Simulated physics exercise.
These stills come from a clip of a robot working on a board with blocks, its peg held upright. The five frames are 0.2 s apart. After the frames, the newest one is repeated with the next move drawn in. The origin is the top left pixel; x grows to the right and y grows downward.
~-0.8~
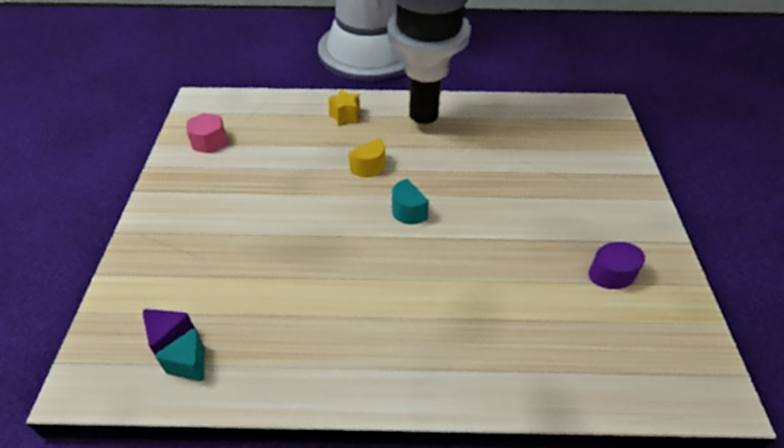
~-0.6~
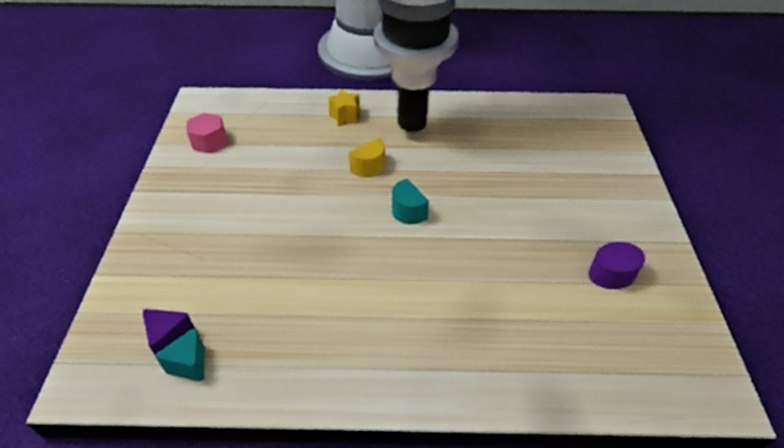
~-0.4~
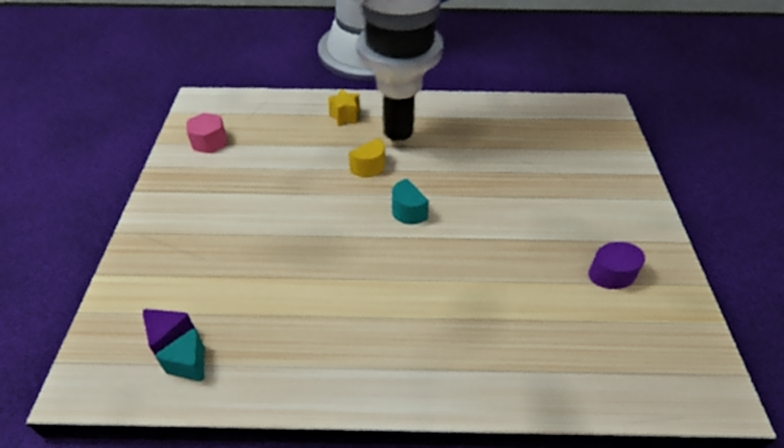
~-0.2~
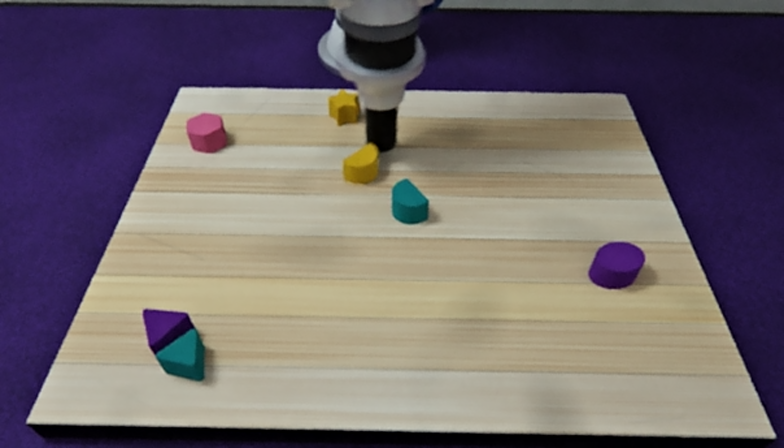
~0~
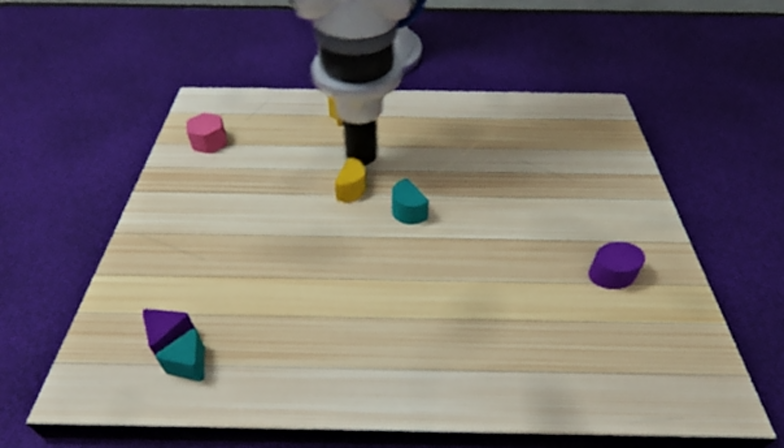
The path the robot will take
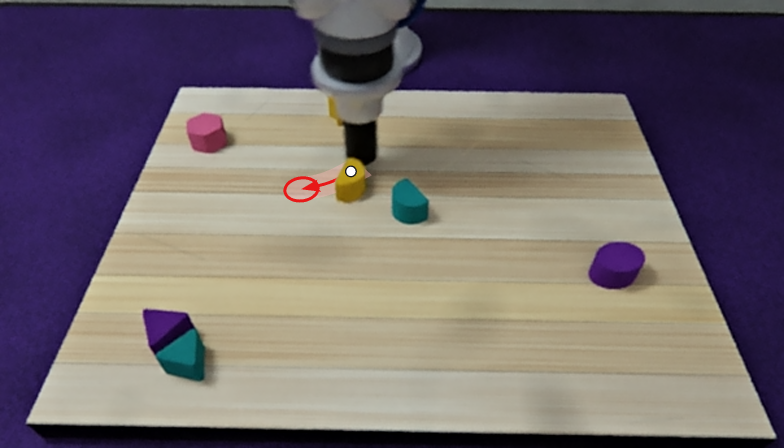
A robot arm with a black peg reaches in from the far edge of a pale wooden board on purple cloth, seen from above at a steady angle. Around the board sit a pink hexagon, yellow star, yellow and teal half-rounds, a purple cylinder at right, and touching purple and teal triangles at lower left. The peg glides left and nearer, then pushes the yellow half-round slightly forward, turning it.
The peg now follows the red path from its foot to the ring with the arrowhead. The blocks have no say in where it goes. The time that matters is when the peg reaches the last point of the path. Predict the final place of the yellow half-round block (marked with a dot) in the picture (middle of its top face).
Located at (338, 186).
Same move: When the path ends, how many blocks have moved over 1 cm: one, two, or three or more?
My best guess is that a single block moves over 1 cm.
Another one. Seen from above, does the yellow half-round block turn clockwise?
No, that is not how it ends up.
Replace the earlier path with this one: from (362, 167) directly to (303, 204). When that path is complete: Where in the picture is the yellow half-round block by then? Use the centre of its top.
It is at (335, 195).
Drawn move, from (362, 167) through (334, 181) to (302, 189); the dot is on the yellow half-round block.
The first path, step by step. Halfway along, peg at (332, 170); yellow half-round block at (340, 184), turned 60° anticlockwise.
At the end, peg at (300, 179); yellow half-round block at (338, 186), turned 70° anticlockwise; turquoise half-round block still.
